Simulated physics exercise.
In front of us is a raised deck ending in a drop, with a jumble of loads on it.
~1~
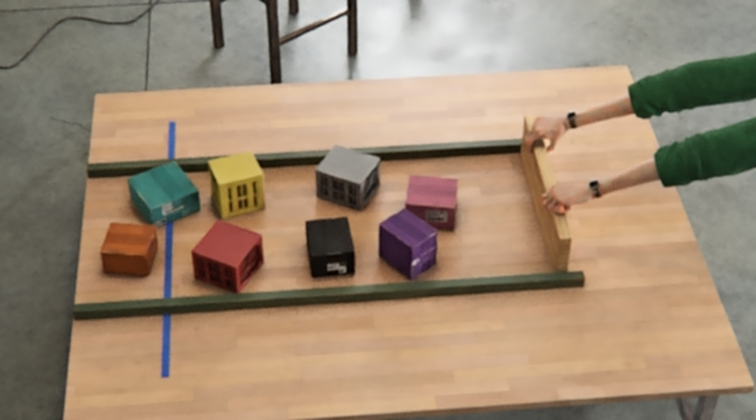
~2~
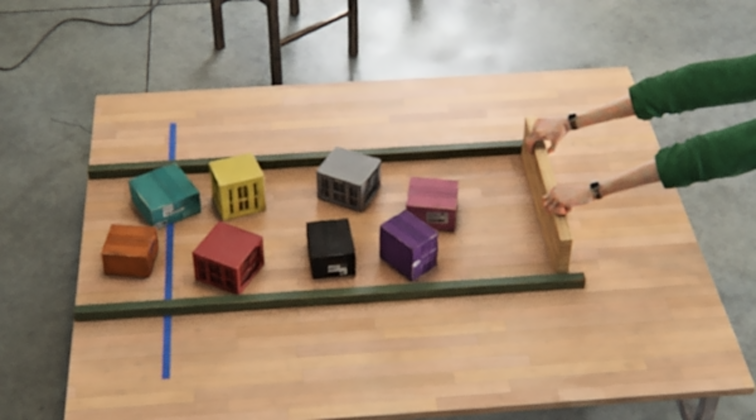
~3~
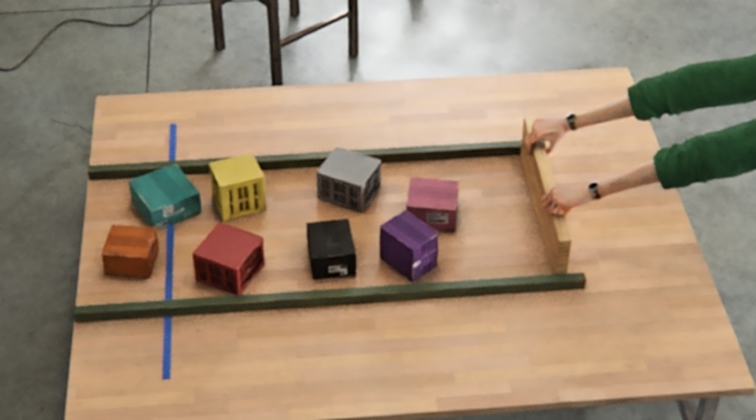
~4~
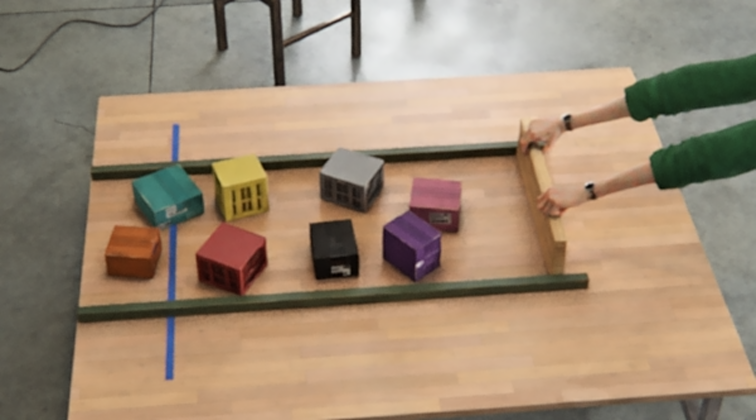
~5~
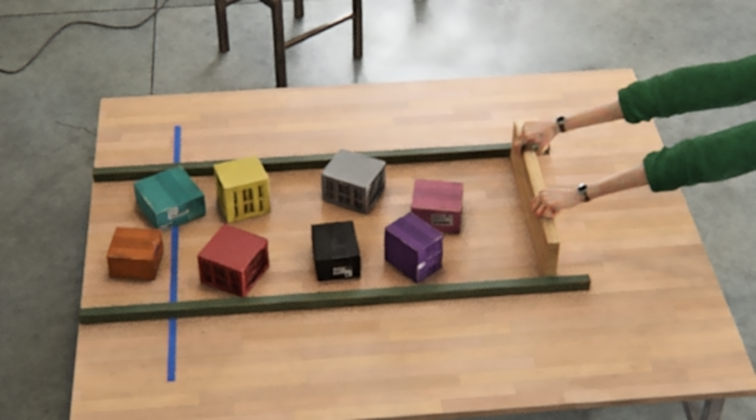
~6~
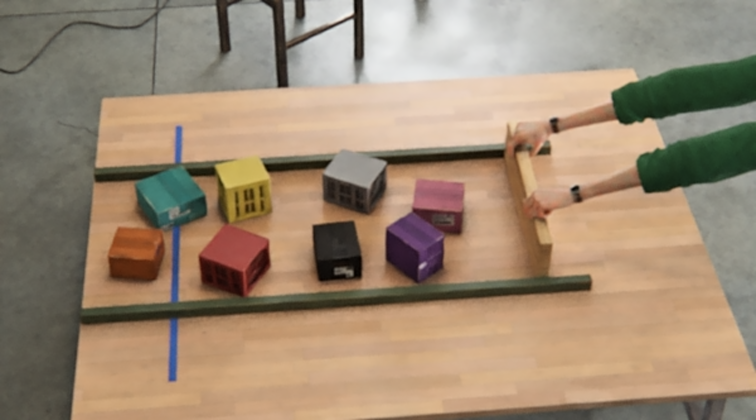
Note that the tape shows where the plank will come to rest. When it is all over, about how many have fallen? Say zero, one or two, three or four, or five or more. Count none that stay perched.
When it is all over, the number fallen is three or four.
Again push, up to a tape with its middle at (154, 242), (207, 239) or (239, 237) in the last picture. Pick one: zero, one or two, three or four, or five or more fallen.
Going through the places as listed, I'd say 3 or 4, then just one or two, then not one.
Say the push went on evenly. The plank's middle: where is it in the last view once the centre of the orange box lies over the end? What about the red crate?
(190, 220) and (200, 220), roughly.
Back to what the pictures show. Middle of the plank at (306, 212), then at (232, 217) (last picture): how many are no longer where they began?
Well, it's 6 at the first one and 8 at the second.
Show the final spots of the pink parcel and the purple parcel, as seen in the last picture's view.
The pink parcel ends up near (150, 229), and the purple parcel near (156, 257).
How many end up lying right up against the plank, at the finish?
Result: 3 in all.
Soon after, none off yet; orange box at rest near (137, 253); turquoise parcel at rest near (171, 199); red crate at rest near (235, 261).
Then, none off yet; orange box at rest near (137, 253); turquoise parcel at rest near (171, 199); red crate moved a little near (208, 266).
Further on, none off yet; orange box moved about its own width near (99, 248); turquoise parcel moved about its own width near (119, 203); red crate moved well along near (123, 281).
At rest, the number that fall off is three or four; fallen, red crate, turquoise parcel and orange box.
